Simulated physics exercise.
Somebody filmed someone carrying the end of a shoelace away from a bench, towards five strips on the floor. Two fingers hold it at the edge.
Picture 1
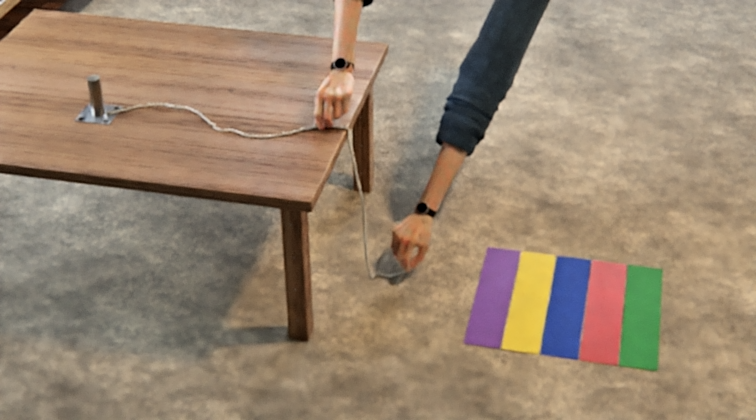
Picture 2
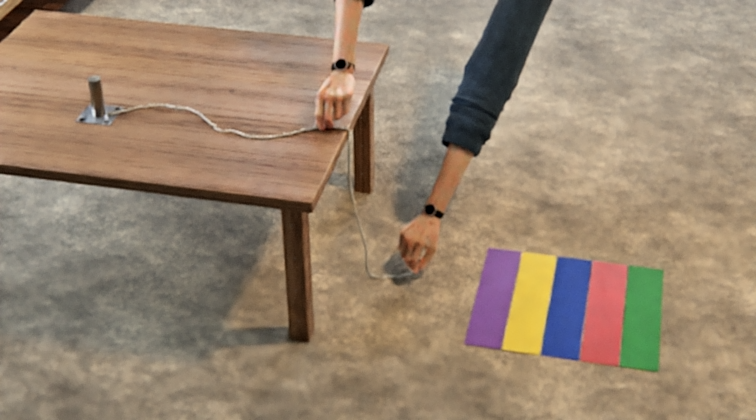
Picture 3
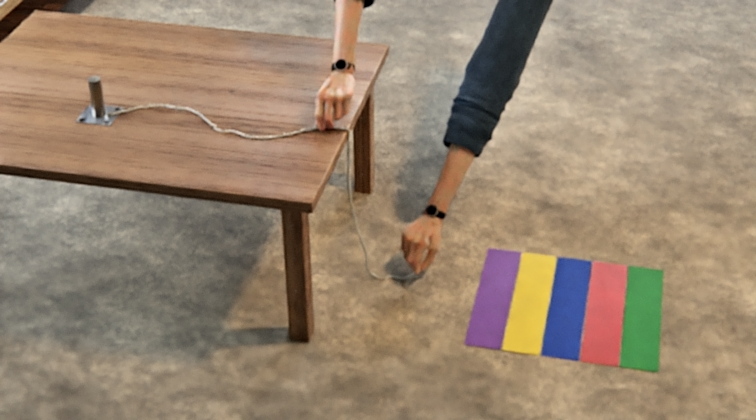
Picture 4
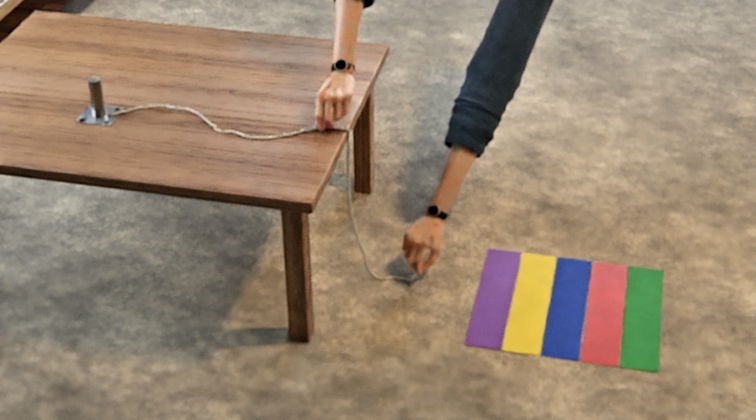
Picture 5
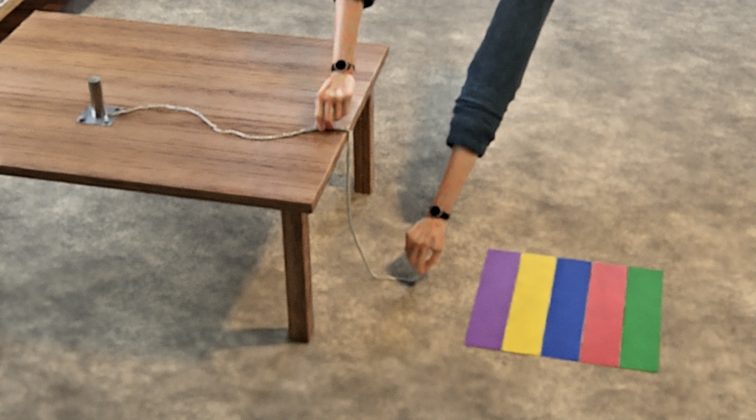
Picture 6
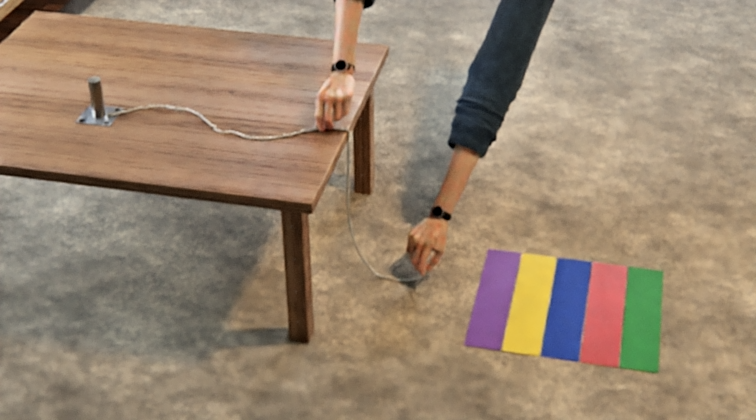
On a mottled brown-grey floor, seen from above at an angle by a still camera, a wooden bench stands at left. A pale cord runs from a metal post across its top to the edge, where one hand pins it, and hangs beside purple, yellow, blue, red and green strips at right. A second hand, holding the cord's end low near the floor, shifts slightly rightward, then barely moves.
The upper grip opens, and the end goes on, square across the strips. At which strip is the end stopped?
The end stops over the blue strip.
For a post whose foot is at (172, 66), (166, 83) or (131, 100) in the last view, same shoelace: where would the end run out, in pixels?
Near (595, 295), (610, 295) and (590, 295).
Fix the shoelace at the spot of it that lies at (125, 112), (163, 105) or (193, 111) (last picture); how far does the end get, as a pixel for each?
Near (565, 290), (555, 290) and (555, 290).
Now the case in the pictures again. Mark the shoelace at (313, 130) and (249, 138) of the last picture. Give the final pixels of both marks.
At (348, 140), then (282, 129).
Soon after, end near (510, 282); over purple.
Then, end near (547, 287); over yellow.
At full stretch, end near (569, 290); over blue. It gets as far as the blue strip.
